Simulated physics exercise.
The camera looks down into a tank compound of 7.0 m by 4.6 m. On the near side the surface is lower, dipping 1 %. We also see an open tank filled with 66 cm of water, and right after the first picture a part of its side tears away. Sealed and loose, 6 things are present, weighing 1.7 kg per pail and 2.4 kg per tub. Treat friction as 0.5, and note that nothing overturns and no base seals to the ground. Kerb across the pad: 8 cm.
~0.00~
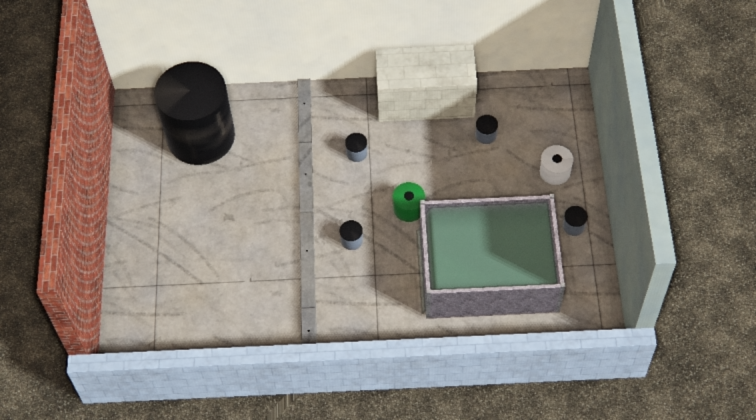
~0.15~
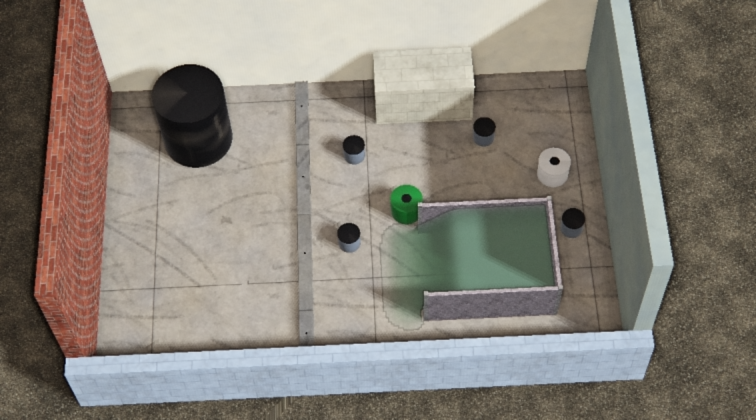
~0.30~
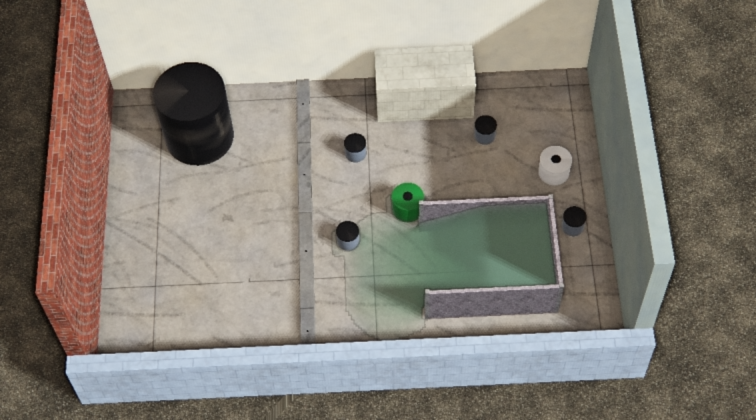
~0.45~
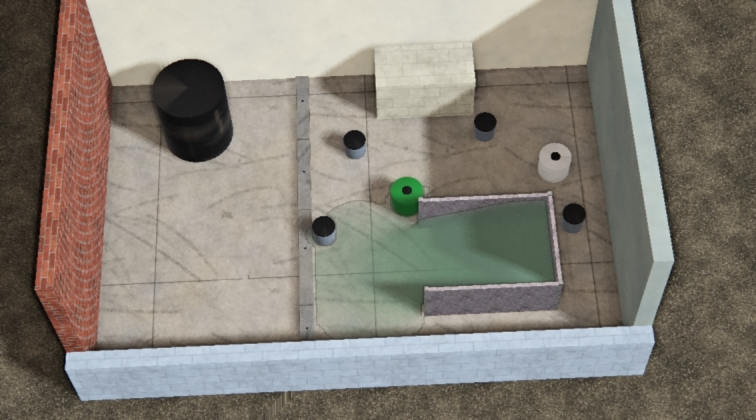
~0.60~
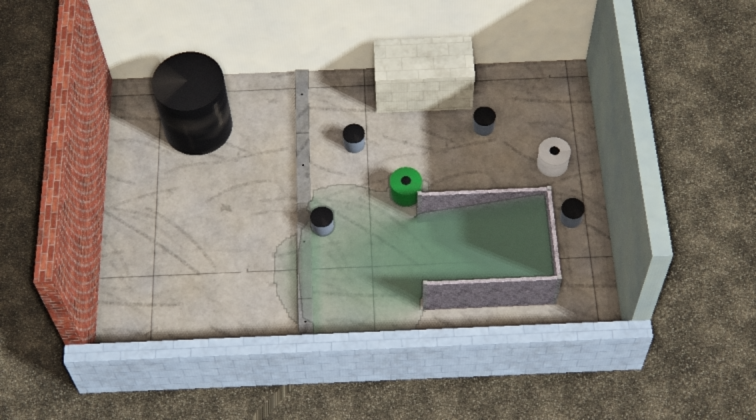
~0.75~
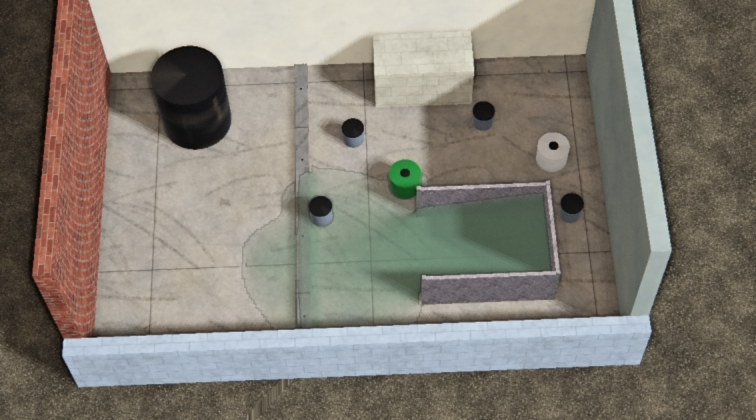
In a walled yard, a tank's left side opens and greenish water spreads left, nudging a small dark-topped container.
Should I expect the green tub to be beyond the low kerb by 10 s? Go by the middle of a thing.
Note, green tub does not get beyond.
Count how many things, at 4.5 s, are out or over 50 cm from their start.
I make it 2.
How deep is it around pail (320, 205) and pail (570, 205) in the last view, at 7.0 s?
Some 10 cm at the first, some 0 cm at the second.
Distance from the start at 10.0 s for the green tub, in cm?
It's about 150 cm away.
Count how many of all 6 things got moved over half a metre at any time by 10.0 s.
Counting them up, I find 4.
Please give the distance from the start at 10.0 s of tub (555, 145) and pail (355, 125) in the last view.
They've ended up 40 cm and 300 cm away, in that order.
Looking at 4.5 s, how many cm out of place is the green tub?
Around 20 cm from the start by that time.
After 2.0 s the green tub is near (405, 172), 0.2 m from its start, aground; 1 of 6 are over the mark; 1 afloat.
After 4.5 s the green tub is near (405, 172), 0.2 m from its start, aground; 1 of 6 are over the mark; 2 afloat.
After 7.0 s the green tub is near (421, 172), 0.3 m from its start, afloat; 1 of 6 are over the mark; 2 afloat.
After 10.0 s the green tub is near (520, 171), 1.6 m from its start, afloat; 1 of 6 are over the mark; 6 afloat.
